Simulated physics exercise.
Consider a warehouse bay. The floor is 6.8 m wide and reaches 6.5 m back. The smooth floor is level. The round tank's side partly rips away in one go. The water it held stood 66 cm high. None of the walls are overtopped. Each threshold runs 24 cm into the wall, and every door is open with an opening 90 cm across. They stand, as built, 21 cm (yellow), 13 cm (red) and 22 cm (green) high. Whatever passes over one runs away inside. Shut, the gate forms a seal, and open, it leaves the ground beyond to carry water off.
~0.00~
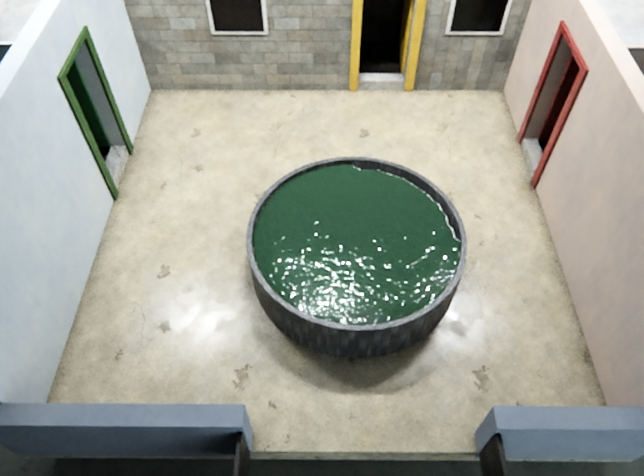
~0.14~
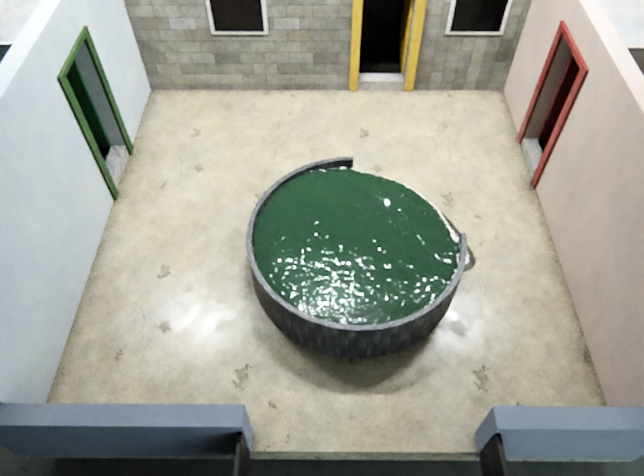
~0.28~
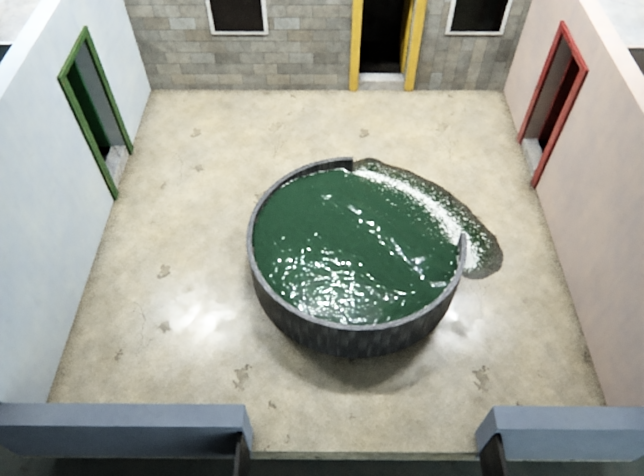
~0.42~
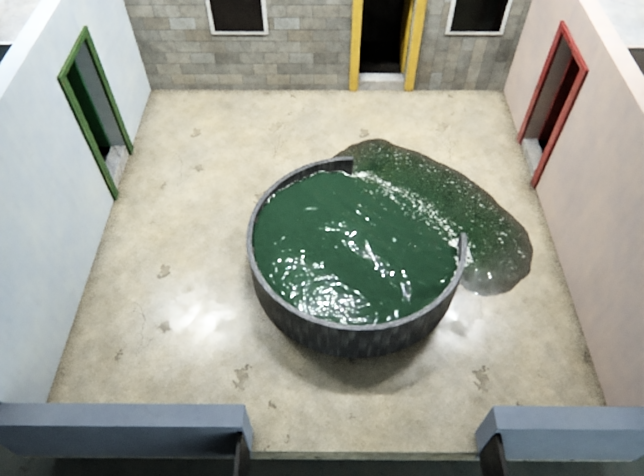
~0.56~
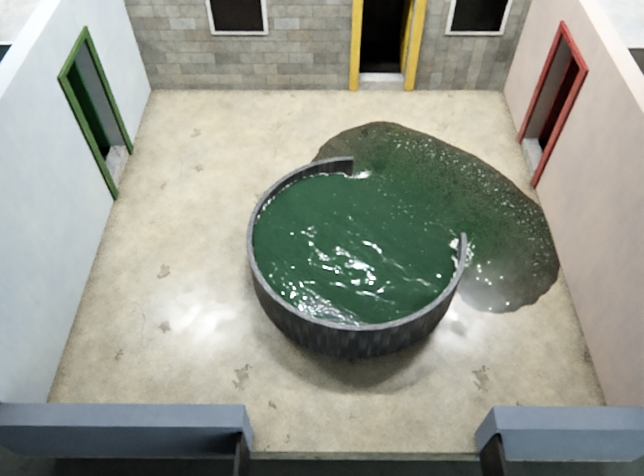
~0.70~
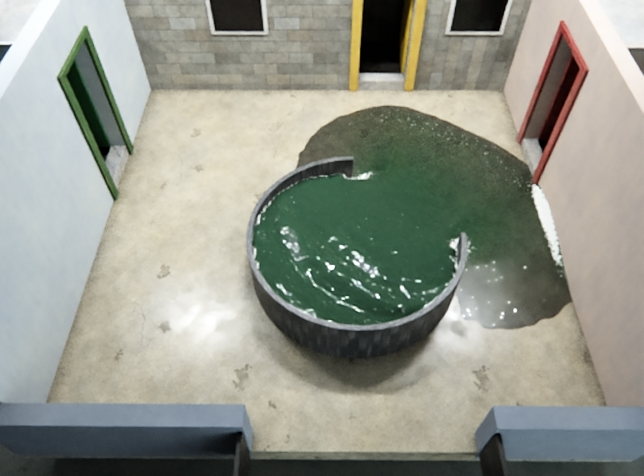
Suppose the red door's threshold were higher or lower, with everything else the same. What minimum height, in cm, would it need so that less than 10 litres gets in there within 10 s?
About 31 cm.
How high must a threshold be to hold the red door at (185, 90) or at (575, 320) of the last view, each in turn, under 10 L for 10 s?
Around 19 and 6.5 cm respectively.
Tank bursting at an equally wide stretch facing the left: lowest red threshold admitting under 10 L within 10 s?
That way, roughly 10.5 cm.
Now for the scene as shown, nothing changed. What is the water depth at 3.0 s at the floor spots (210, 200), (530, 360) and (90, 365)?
Depths in order: 0 / 4 / 0 cm.
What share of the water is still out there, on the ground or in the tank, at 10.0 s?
Roughly 88 per cent of the water.
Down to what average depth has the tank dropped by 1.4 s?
Some 42 cm.
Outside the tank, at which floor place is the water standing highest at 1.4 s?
Around (497, 90).
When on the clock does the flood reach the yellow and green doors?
Yellow: 0.9 s; green: 4.5 s.
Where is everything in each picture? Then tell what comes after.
The first picture shows still water, 66 cm deep, in the round tank at (356, 236); the red door at (547, 115) is dry.
In the second picture, water pours out on the far side and has run 0.3 m, to a hidden place; about 7 cm deep outside, 66 cm at the back.
In the third picture, the front is at a hidden place, 0.8 m from the gap on the far side; 1.8 m2 of floor is wet, 66 cm left at the back.
In the fourth picture, the front is at (383, 143), 1.3 m from the gap on the far side; 3.9 m2 of floor is wet, 66 cm left at the back.
In the fifth picture, the gap is on the far side, the front 1.8 m out at (388, 125); the back of the round tank holds 66 cm.
In the sixth picture, the gap is on the far side, the front 2.2 m out at (403, 110); the back of the round tank holds 66 cm; the red door at (547, 115), 2.3 m from the gap, is still 0.1 m from the nearest water.
After 1.4 s water covers 30 % of the floor, deepest (49 cm) near (497, 90); 26 cm at the red door, 16 litres in over its 13 cm threshold.
After 3.0 s water covers 45 % of the floor, deepest (44 cm) near (513, 141); 26 cm at the red door, 158 litres in over its 13 cm threshold.
After 10.0 s water covers 100 % of the floor, deepest (16 cm) near (177, 345); 8 cm at the red door, 290 litres in over its 13 cm threshold.
At the red door as built, the water arrived by 0.8 s and peaked near 31 cm at 2.0 s.
With a threshold of 27.5 cm, 31 litres would have come in within the 10 s; with 37.5 cm, 0 litres. So under 10 litres takes about 31 cm.
